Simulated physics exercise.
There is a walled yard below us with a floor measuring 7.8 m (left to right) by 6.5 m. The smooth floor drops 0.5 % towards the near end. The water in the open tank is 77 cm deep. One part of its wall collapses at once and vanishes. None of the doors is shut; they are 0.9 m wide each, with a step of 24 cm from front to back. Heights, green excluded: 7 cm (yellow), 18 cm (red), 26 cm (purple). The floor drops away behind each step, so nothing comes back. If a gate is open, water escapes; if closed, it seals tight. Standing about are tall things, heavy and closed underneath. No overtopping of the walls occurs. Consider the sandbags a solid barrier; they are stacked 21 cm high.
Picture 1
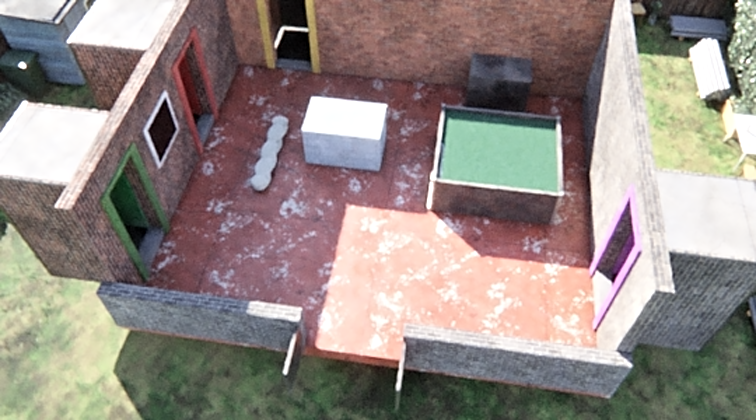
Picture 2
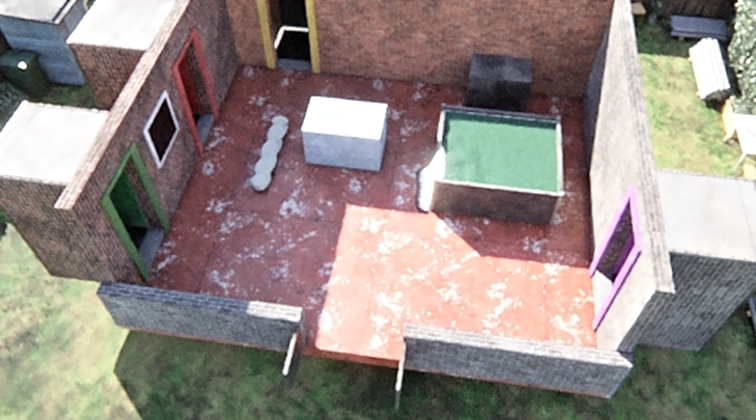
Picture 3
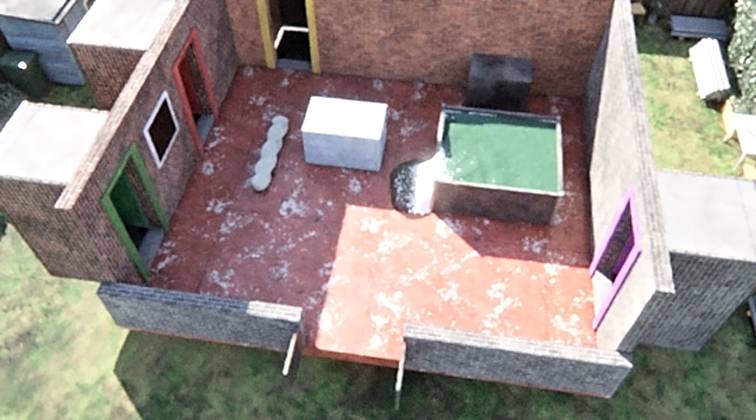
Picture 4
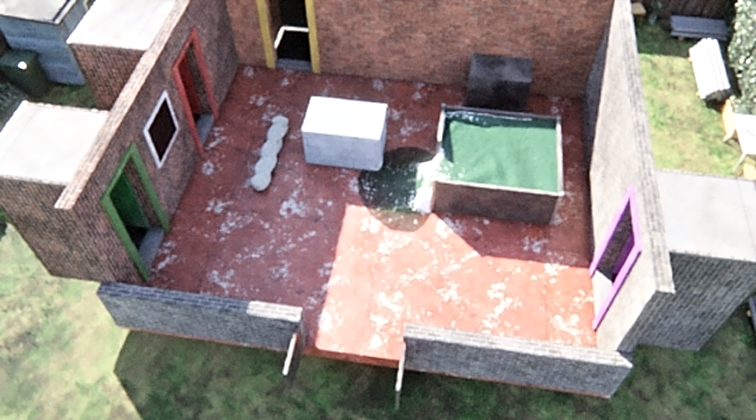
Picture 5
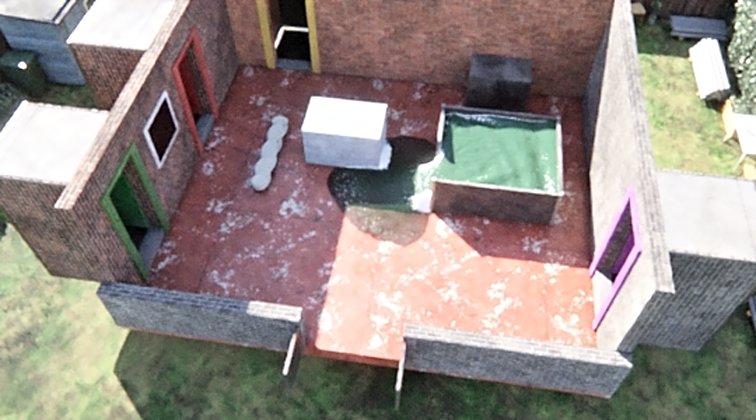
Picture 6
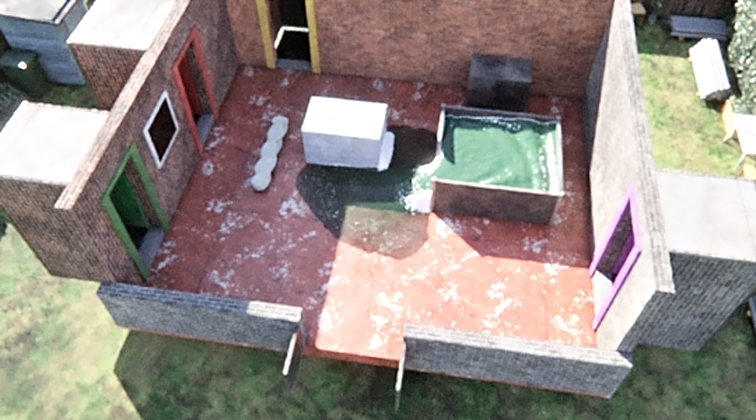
In a walled yard, water pours from an open tank's left side and spreads leftward.
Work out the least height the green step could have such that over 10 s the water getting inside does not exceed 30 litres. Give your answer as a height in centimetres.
The least height is about 21 cm.
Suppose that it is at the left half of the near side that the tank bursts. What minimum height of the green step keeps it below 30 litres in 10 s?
I'd say close to 7.0 cm.
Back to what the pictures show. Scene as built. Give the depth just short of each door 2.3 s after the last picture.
Yellow door 2 cm, red door 7 cm, purple door 0 cm, green door 25 cm.
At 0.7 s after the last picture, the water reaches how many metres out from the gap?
Distance from gap: Approx. 4.8 m.
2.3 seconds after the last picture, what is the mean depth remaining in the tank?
Close to 37 cm deep on average.
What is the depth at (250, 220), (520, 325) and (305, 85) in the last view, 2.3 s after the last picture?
Around 11 cm, 0 cm and 1 cm.
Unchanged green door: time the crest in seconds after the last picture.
It peaks at about 1.8 s.
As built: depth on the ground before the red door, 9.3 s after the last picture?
About 5.5 cm.
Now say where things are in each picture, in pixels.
In the first picture, still water, 77 cm deep, in the open tank at (498, 151); the green door at (140, 220) is dry.
In the second picture, the front is at (420, 177), 0.3 m from the gap at (436, 178); 0.3 m2 of floor is wet, 77 cm left at the back.
In the third picture, the front is at (394, 184), 0.8 m from the gap at (436, 180); 0.9 m2 of floor is wet, 77 cm left at the back.
In the fourth picture, water pours out at (436, 181) and has run 1.4 m, to (362, 187); about 8 cm deep outside, 77 cm at the back.
In the fifth picture, the gap is at (436, 181), the front 2.0 m out at (332, 186); the back of the open tank holds 76 cm.
In the sixth picture, water pours out at (436, 181) and has run 2.6 m, to (301, 185); about 6 cm deep outside, 69 cm at the back; the green door at (140, 220), 5.4 m from the gap, is still 3.0 m from the nearest water.
Then, 0.7 s after the last picture water covers 25 % of the floor, deepest (43 cm) near (385, 169); it has not reached the green door.
Then, 2.3 s after the last picture water covers 55 % of the floor, deepest (44 cm) near (133, 309); 25 cm at the green door, 13 litres in over its 20 cm step.
Then, 9.3 s after the last picture water covers 95 % of the floor, deepest (12 cm) near (434, 135); 9 cm at the green door, 39 litres in over its 20 cm step.
At the green door as built, the water peaked near 27 cm, 1.9 s after the last picture.
Run again over the same 10 s with other heights there, 62 litres in over 18 cm, 10 litres over 24.5 cm. The limit of 30 litres is kept from about 21 cm up.
